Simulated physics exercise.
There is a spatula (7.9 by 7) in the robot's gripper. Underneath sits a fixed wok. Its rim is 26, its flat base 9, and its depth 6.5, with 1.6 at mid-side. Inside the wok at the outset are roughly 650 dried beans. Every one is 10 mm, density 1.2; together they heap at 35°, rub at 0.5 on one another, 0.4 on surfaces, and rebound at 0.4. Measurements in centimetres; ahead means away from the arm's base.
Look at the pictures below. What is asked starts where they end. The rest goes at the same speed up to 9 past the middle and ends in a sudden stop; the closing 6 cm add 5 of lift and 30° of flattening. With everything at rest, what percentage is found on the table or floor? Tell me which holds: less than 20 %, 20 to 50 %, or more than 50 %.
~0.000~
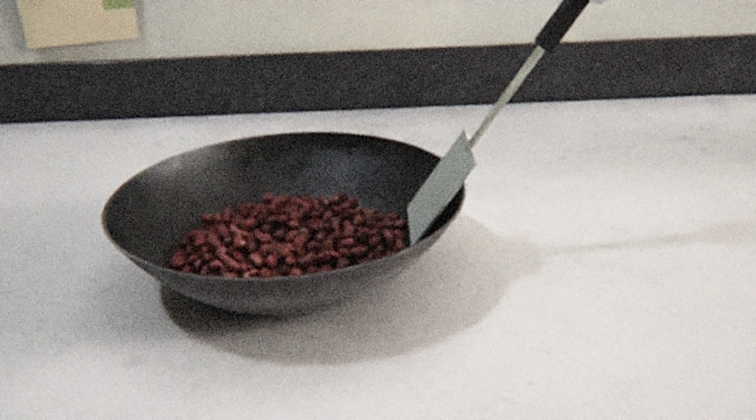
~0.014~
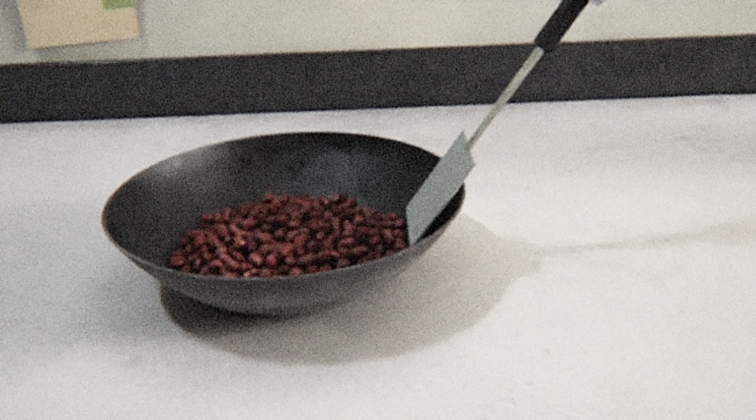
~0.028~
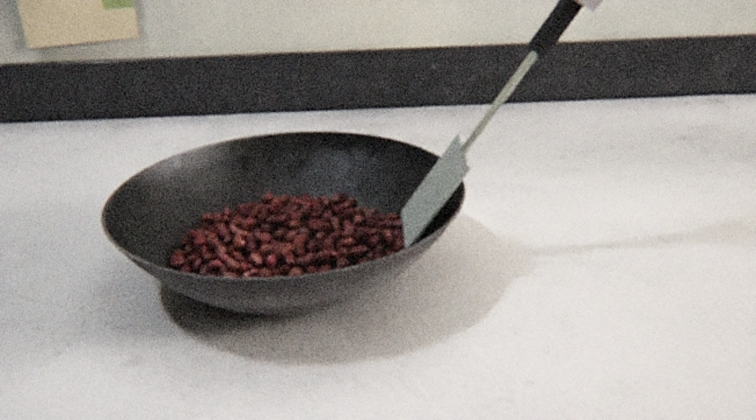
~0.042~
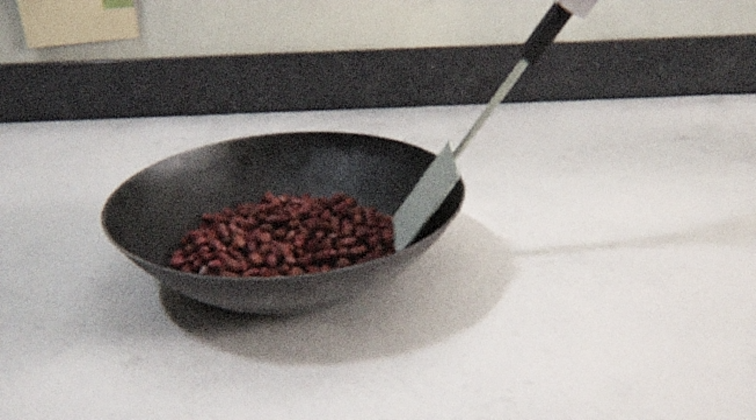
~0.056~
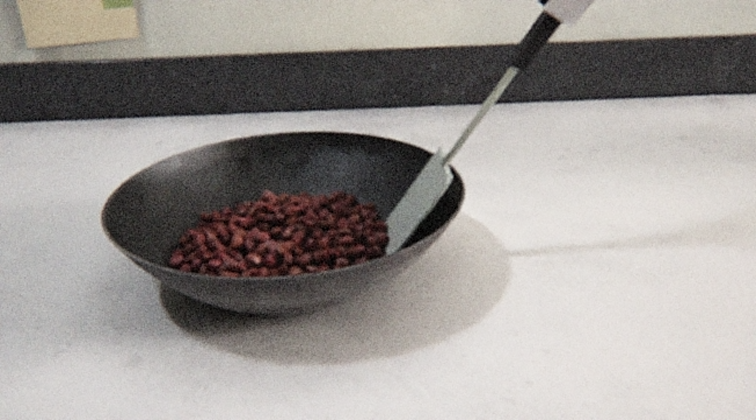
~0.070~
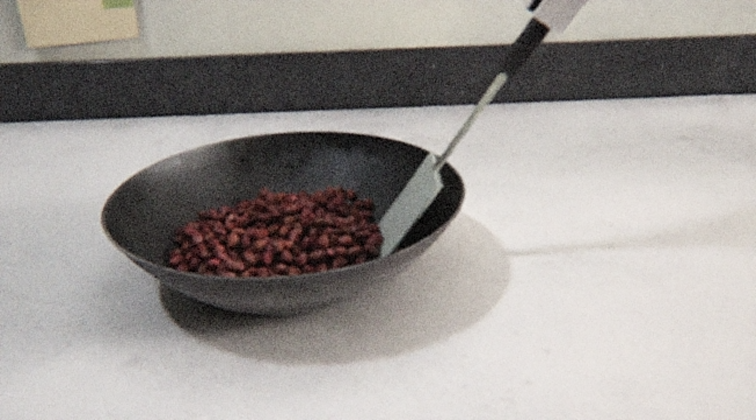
Less than 20 % holds.
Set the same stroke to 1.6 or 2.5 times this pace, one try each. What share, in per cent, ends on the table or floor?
The two tries give roughly 25 and 35 in a hundred.
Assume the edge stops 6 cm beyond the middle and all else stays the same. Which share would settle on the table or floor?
0 %, roughly.
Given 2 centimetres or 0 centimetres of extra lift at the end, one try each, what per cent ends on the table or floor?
Roughly 15 % and then 15 %.
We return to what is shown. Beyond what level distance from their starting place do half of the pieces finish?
Somewhere near 5 centimetres, I reckon.
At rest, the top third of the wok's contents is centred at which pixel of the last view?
The middle lies somewhere around (181, 221).
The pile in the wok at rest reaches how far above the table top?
Height at rest: Roughly 7.0 cm.
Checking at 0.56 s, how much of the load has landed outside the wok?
10 %.
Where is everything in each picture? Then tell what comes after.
Spatula top edge at (471, 145), sloping 55°; upper third of the load around (290, 237), from x 180 to 400, top at y 200; 649 in the wok, in the first picture.
Spatula top edge at (470, 145), sloping 55°; upper third of the load around (290, 236), from x 180 to 400, top at y 200, in the second picture.
Spatula top edge at (464, 149), sloping 55°; upper third of the load around (290, 236), from x 180 to 400, top at y 200, in the third picture.
Spatula top edge at (455, 156), sloping 55°; upper third of the load around (290, 236), from x 175 to 395, top at y 200, in the fourth picture.
Spatula top edge at (446, 163), sloping 55°; upper third of the load around (289, 234), from x 175 to 395, top at y 195, in the fifth picture.
Spatula top edge at (436, 168), sloping 55°; upper third of the load around (286, 233), from x 175 to 395, top at y 190; 649 in the wok, in the sixth picture.
By 0.19 s, sloping 55°, highest piece 5 above the table; 649 in the wok.
By 0.30 s, sloping 45°, highest piece 8 above the table; 648 in the wok, 1 on the blade or in flight.
By 0.56 s, sloping 25°, highest piece 7 above the table; 565 in the wok, 66 on the table or floor, 18 on the blade or in flight.
By 1.61 s, sloping 25°, highest piece 7 above the table; 565 in the wok, 84 on the table or floor.
Final count, 565 in the wok, 84 on the table or floor. That is 13 % on the table or floor.
